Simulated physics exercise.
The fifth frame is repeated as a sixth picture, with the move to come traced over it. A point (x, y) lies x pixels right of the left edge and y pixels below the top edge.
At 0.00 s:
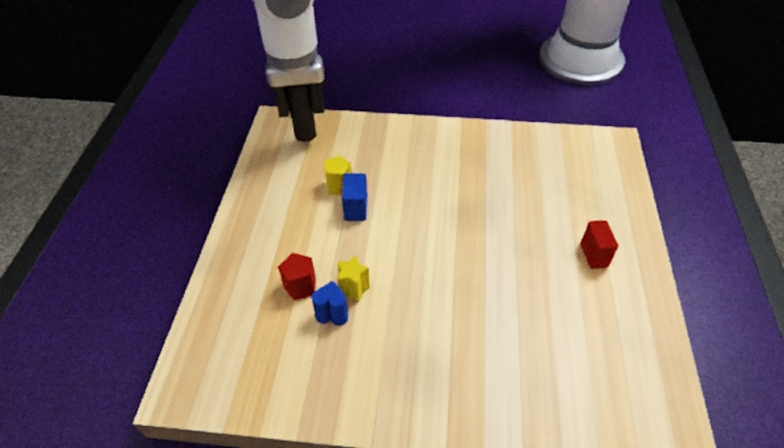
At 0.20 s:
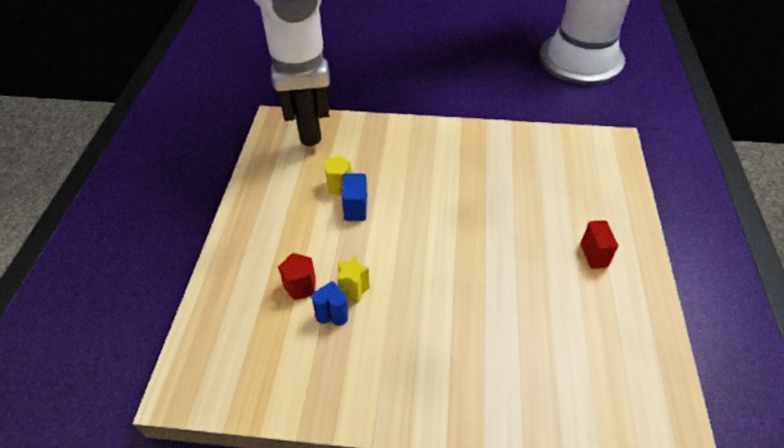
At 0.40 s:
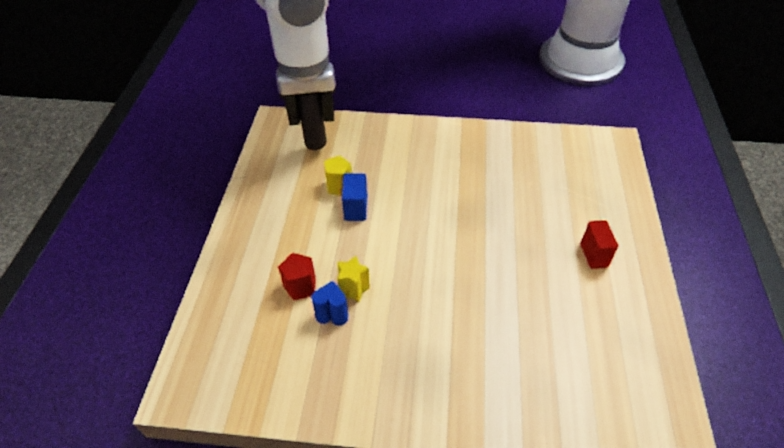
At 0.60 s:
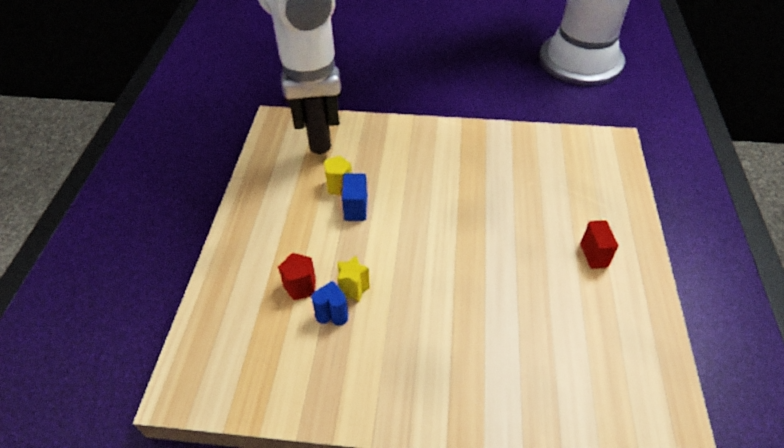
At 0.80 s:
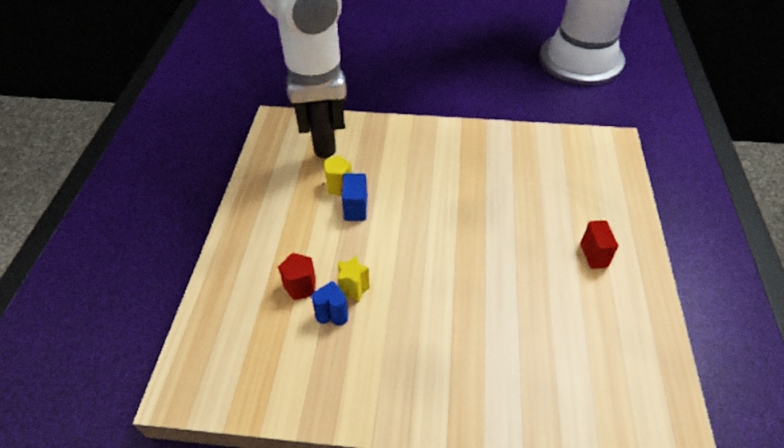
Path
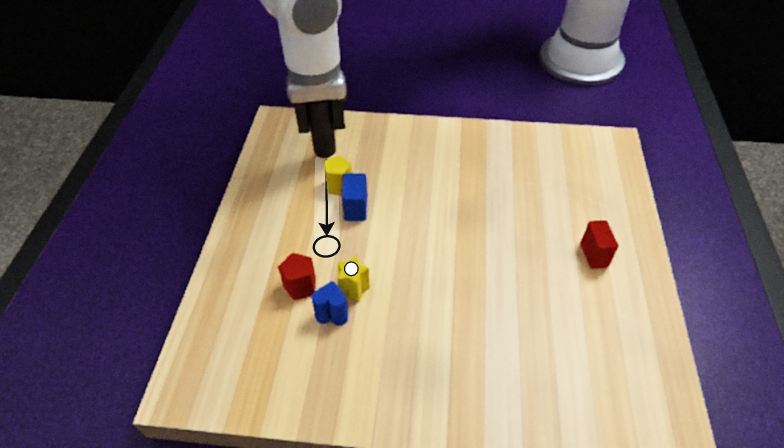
A light wooden board lies on a purple-covered table, seen from above at an angle by a still camera. Yellow and blue blocks sit at the upper left, a red block, a yellow star and a blue block cluster at the lower left, and another red block lies at the right. A robot arm's dark rod moves slightly right and toward the viewer, nearing the upper yellow block, while the blocks stay still.
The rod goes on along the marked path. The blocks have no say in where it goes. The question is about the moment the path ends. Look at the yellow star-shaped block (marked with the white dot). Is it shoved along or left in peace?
Left where it is.
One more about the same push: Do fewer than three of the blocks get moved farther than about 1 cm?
Yes, that is how it ends up.
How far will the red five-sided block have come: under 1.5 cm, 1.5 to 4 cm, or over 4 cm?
It shifts by less than 1.5 cm.
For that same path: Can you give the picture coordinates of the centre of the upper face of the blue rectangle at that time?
So, by the moment the path ends, you'll find the top centre of the blue rectangle at (371, 192).
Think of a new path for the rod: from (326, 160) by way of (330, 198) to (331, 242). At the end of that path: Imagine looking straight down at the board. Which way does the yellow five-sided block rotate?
It turns counter-clockwise.
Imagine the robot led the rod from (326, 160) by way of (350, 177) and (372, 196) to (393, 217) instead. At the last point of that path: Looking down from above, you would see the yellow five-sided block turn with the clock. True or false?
True - the claim holds.
The drawn path runs in a line from (326, 160) to (327, 246); the dot is on the yellow star-shaped block.
The first path, step by step. One third of the way, rod (325, 177); yellow five-sided block (341, 176), turned 25° anticlockwise; blue rectangle (361, 188), turned 25° clockwise.
Two thirds of the way, rod (325, 207); yellow five-sided block (349, 185), turned 65° anticlockwise; blue rectangle (371, 192), turned 35° clockwise.
At the end, rod (325, 238); red five-sided block not moved; yellow five-sided block (349, 185), turned 65° anticlockwise; yellow star-shaped block not moved; blue rectangle (371, 192), turned 35° clockwise.
